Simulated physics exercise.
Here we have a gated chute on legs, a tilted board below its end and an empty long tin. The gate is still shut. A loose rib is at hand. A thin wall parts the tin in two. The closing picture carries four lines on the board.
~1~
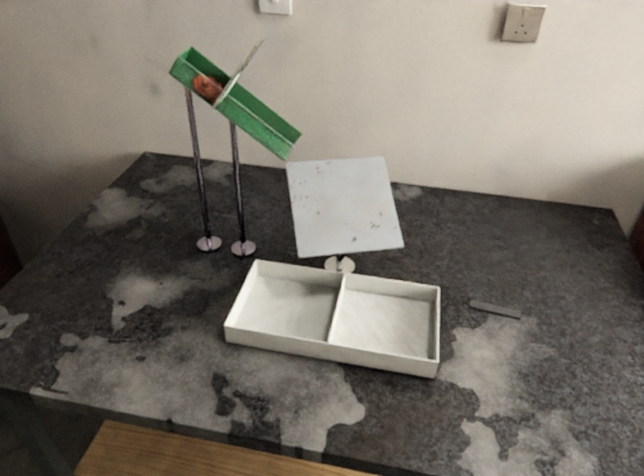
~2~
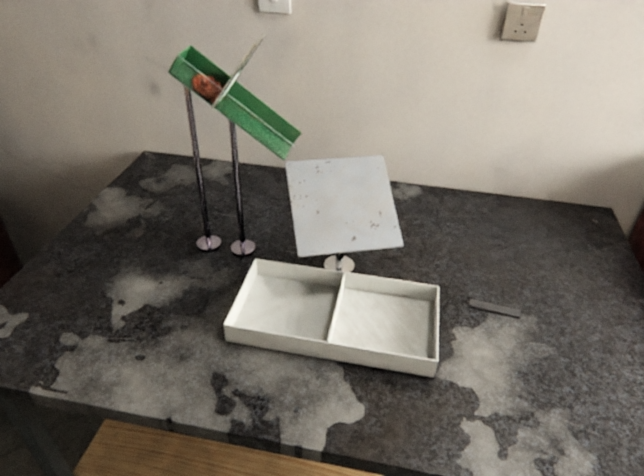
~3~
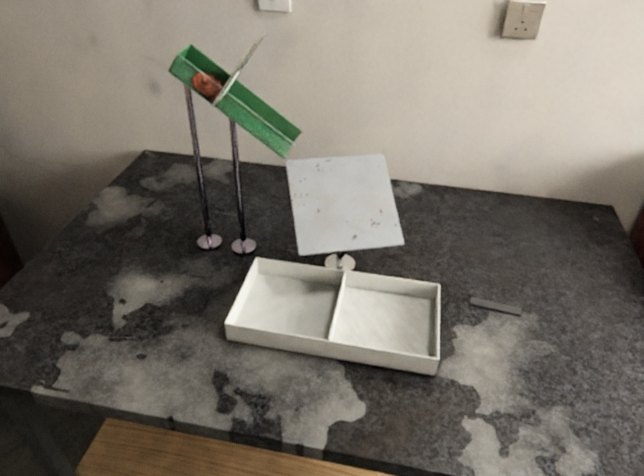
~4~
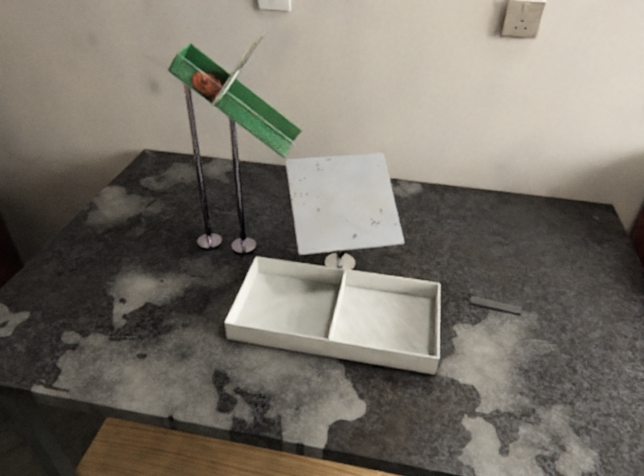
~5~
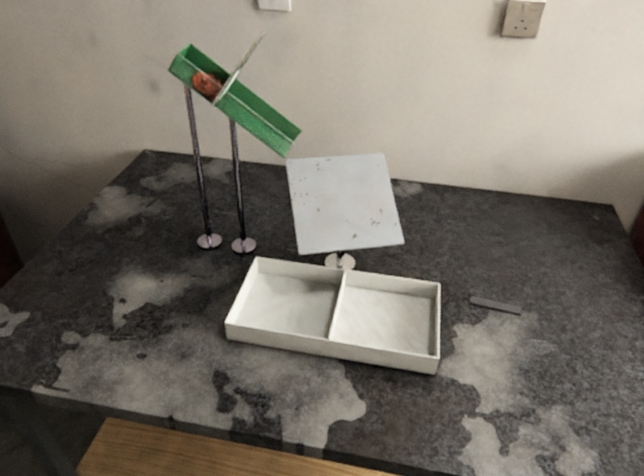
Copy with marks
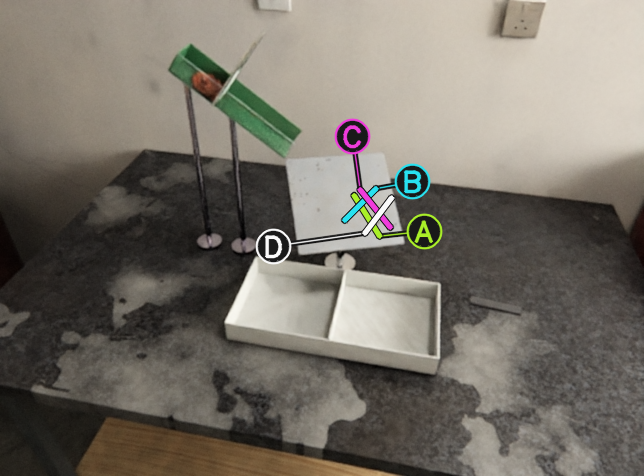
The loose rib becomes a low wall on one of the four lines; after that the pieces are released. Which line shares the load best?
Line B does it best.
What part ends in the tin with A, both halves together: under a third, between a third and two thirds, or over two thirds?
Line A gives over two thirds.
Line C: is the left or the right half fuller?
The right half.
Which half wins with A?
The right half.
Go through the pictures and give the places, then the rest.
The first picture shows load behind the gate (210, 91), clay pellets; lip of the chute (288, 154), sloping fairly steeply.
The second picture shows middle of the board (343, 203), tilted fairly steeply; middle of its low edge (352, 251); of its high edge (335, 158).
The third picture shows front corners of the tin (225, 323) and (438, 359); front end of its middle wall (329, 341); gate still shut (232, 79).
The fourth picture shows middle of the load (209, 88); lip (288, 151).
The fifth picture shows middle of the load (209, 88); lip (288, 151).
On the marked copy, line A from (354, 195) to (379, 236); line B from (376, 188) to (344, 220); line C from (360, 189) to (390, 227); line D from (391, 197) to (364, 233).
Choosing A, of what is caught, just a few in the left half, almost all in the right.
Choosing B, of what is caught, roughly half in the left half, roughly half in the right.
Choosing C, of what is caught, just a few in the left half, almost all in the right.
Choosing D, of what is caught, about a tenth in the left half, almost all in the right.
